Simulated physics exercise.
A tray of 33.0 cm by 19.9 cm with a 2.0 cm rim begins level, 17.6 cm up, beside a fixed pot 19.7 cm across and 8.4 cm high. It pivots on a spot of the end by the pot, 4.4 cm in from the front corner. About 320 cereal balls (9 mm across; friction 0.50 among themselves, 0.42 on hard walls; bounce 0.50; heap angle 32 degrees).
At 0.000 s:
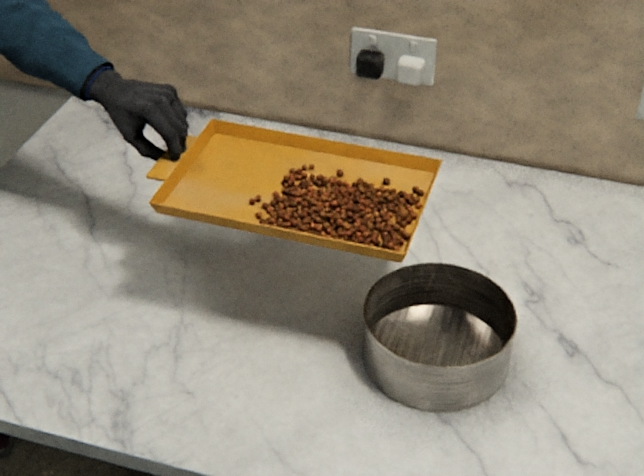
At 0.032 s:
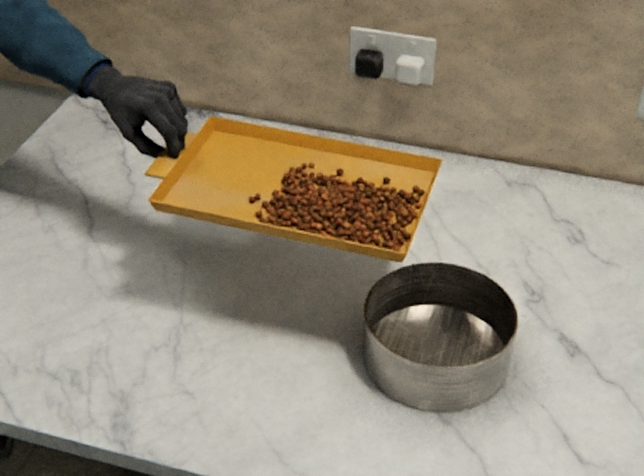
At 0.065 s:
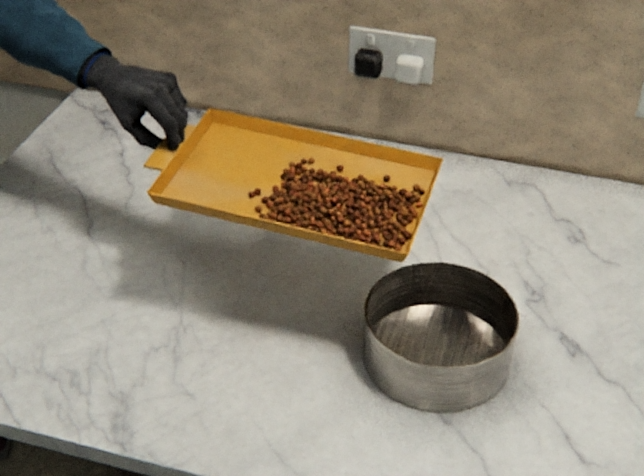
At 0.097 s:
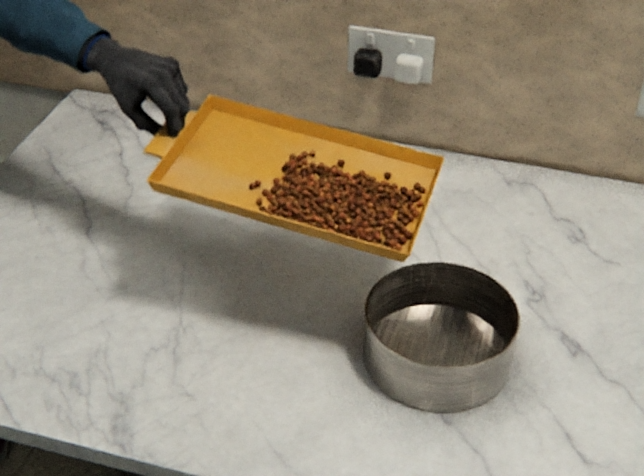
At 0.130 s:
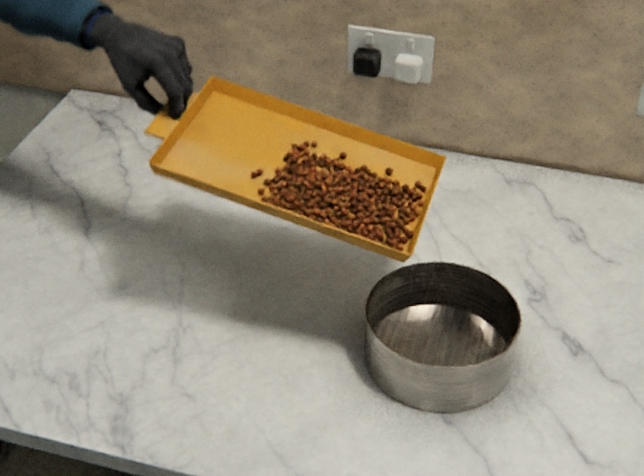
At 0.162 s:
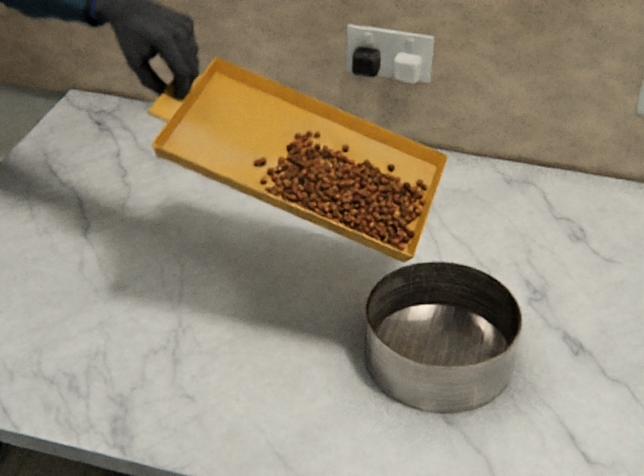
In the video, a dark-gloved hand holds a yellow tray of small brown balls above a marble counter beside a round metal pot, then raises the handle end at left, tilting the tray down toward the right.
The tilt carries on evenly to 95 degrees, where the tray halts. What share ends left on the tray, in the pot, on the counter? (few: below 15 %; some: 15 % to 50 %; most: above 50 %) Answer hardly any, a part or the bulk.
Tray hardly any, pot the bulk, counter a part.
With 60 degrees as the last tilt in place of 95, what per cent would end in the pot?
In that case some 25 per cent.
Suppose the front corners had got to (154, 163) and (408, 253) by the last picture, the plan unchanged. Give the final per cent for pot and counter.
Pot 95, counter 5.
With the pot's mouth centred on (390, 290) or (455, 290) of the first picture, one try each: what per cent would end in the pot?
About 40 and 85 per cent.
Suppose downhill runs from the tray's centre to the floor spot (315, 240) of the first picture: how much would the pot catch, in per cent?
Some 60 per cent.
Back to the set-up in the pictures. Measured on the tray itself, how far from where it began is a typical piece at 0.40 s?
Some 3 cm.
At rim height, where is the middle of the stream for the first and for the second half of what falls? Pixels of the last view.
First near (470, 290), later near (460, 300).
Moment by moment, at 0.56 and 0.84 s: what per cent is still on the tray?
In turn: 95, 0.
Then, at 0.40 s, tilt 57 degrees; the tray holds 100 %, the pot 0 %.
Then, at 0.56 s, tilt 84 degrees; the tray holds 95 %, the pot 0 %.
After 0.84 s, tilt 95 degrees; the tray holds 0 %, the pot 65 %.
At rest (1.6 s), tray 0 %, pot 75 %, counter 25 %.
